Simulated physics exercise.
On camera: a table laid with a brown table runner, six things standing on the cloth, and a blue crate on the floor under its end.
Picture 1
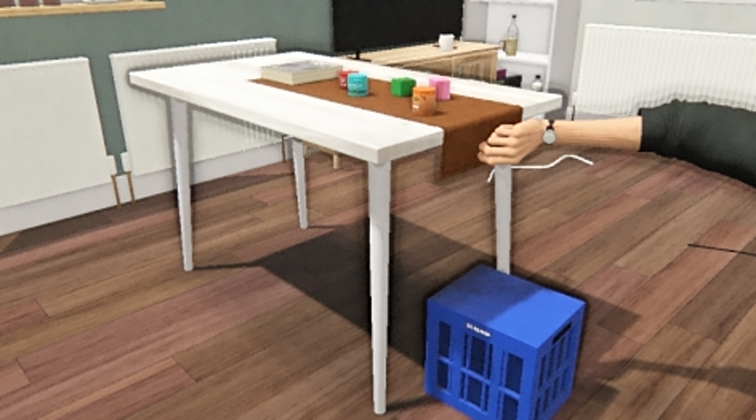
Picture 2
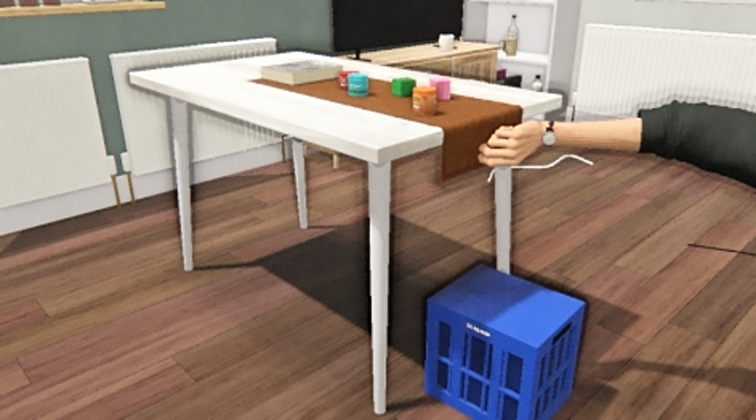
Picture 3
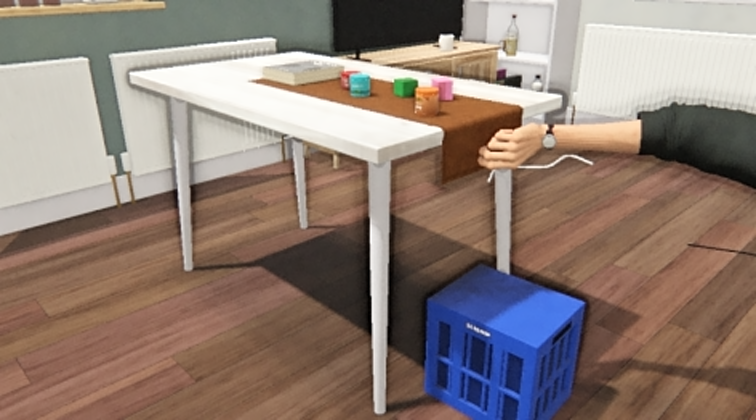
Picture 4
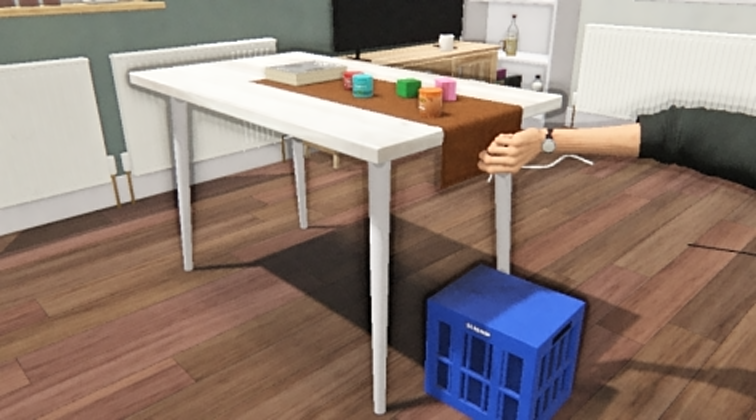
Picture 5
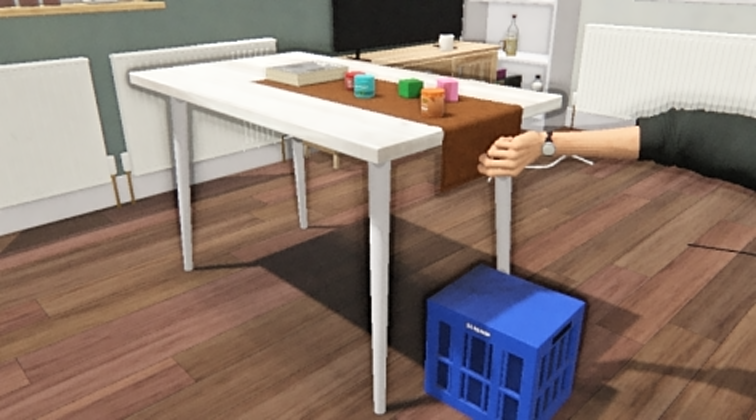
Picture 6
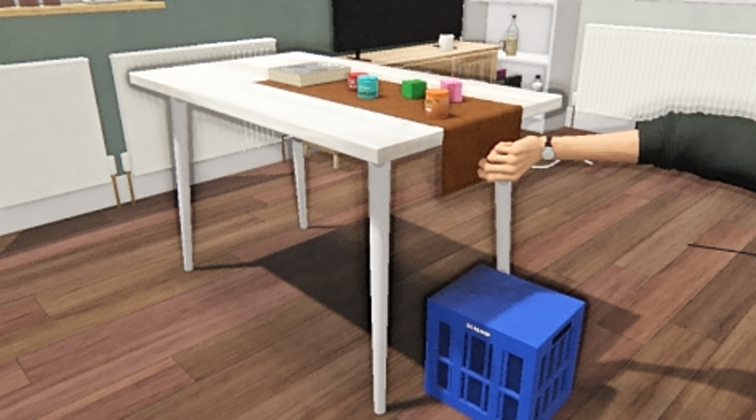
In the video, a hand at the right holds the end of a brown runner on a white table above a blue crate, drawing the cloth slightly downward as the book and small colourful objects on it shift slightly right.
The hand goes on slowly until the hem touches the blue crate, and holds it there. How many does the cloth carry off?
The count of fallen things is three.
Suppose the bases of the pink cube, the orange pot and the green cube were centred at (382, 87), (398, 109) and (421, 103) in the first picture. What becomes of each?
The pink cube stays on, the orange pot drops off, the green cube goes over.
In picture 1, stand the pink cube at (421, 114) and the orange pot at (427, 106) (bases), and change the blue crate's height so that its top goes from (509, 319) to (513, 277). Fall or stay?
The pink cube comes down; the orange pot drops off.
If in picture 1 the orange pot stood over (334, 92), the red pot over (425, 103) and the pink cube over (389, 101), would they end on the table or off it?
The orange pot stays on, the red pot goes over, the pink cube tumbles off.
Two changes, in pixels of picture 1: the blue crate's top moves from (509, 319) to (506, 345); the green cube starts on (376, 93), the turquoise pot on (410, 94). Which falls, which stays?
The green cube drops off; the turquoise pot falls.
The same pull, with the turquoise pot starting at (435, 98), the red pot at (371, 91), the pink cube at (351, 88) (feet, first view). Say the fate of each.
The turquoise pot is carried off, the red pot remains up, the pink cube does not fall.
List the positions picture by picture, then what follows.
In the first frame, hem (441, 180); orange pot (424, 88); pink cube (440, 79); green cube (404, 79); turquoise pot (358, 75); red pot (349, 72); top of the crate (509, 319).
In the second frame, hem (442, 182); orange pot (425, 88).
In the third frame, hem (441, 185); pink cube (442, 79).
In the fourth frame, hem (440, 189); green cube (409, 80); top of the crate (509, 319).
In the fifth frame, hem (440, 192); turquoise pot (364, 76).
In the sixth frame, hem (441, 197); orange pot (437, 91); pink cube (452, 81); green cube (415, 81); turquoise pot (368, 77); red pot (359, 74).
Soon after, hem near (480, 238); orange pot gone.
After that, hem on the crate; orange pot, pink cube and green cube gone.
In the end, hem on the crate; orange pot, pink cube and green cube gone. It carries off three.
